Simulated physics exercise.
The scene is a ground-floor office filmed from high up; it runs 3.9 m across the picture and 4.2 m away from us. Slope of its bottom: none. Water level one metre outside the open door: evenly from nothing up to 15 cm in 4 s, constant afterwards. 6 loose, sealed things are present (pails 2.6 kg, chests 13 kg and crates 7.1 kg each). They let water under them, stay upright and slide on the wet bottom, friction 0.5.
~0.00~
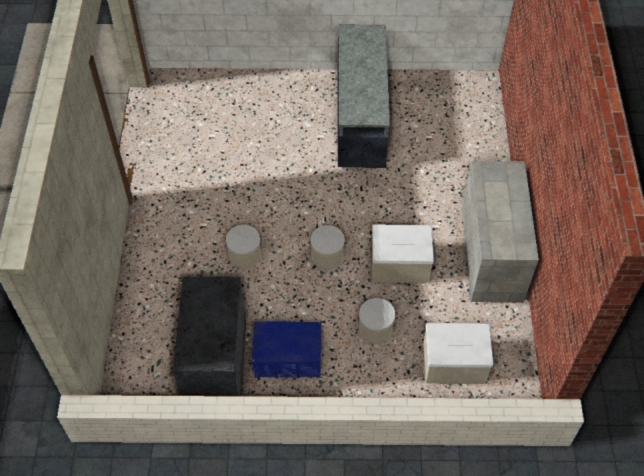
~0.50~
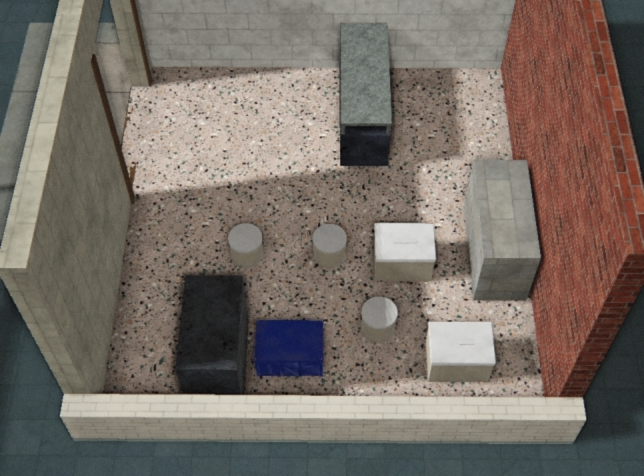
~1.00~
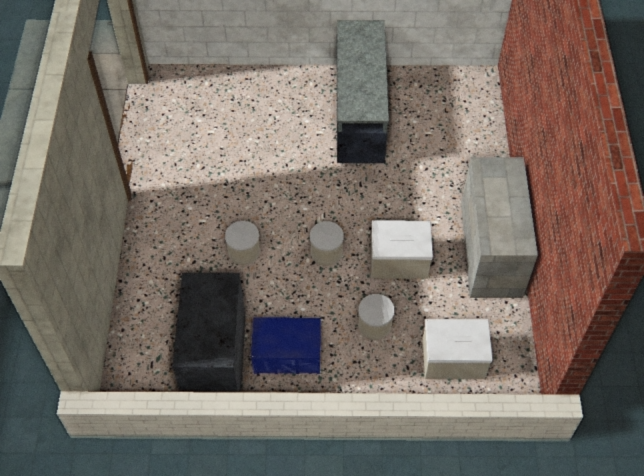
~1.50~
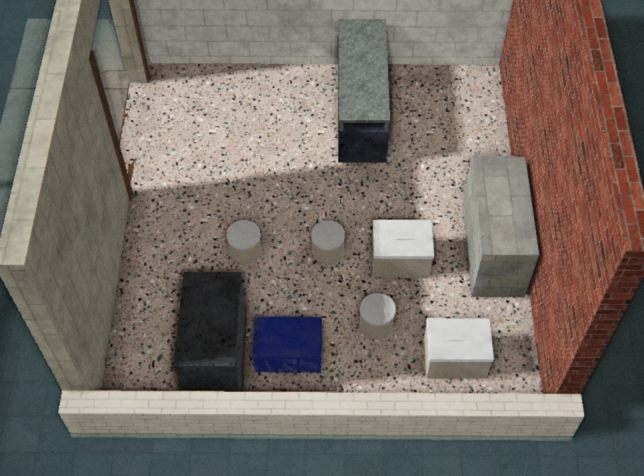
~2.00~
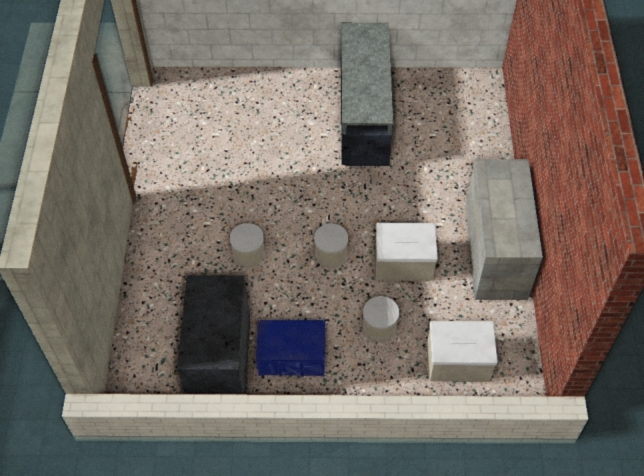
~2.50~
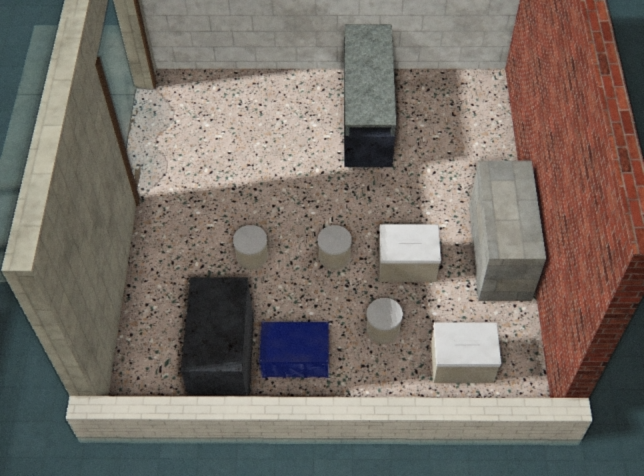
Water spreads over the paving outside a walled room while the furniture inside stays still.
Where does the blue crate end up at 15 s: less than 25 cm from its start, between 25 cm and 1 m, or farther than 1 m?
By 15 s the blue crate moves between 25 cm and 1 m.
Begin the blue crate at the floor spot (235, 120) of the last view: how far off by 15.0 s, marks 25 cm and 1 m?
I'd say it goes a long distance.
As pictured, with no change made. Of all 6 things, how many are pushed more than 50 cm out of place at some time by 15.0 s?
My count gives 4.
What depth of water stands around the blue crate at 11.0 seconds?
Depth: About 9 cm.
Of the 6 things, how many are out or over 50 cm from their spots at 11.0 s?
That would be 4.
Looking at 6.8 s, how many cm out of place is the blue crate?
About 0 cm out of place.
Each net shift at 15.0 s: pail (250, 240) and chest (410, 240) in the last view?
Respectively 30 and 120 centimetres.
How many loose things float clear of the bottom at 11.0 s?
That would be 5 of them.
After 3.5 s the blue crate is near (295, 342), 0.0 m from its start, aground; 0 afloat.
After 6.8 s the blue crate is near (295, 342), 0.0 m from its start, aground; 0 afloat.
After 11.0 s the blue crate is near (283, 356), 0.2 m from its start, afloat; 5 afloat.
After 15.0 s the blue crate is near (284, 294), 0.5 m from its start, afloat; 6 afloat.
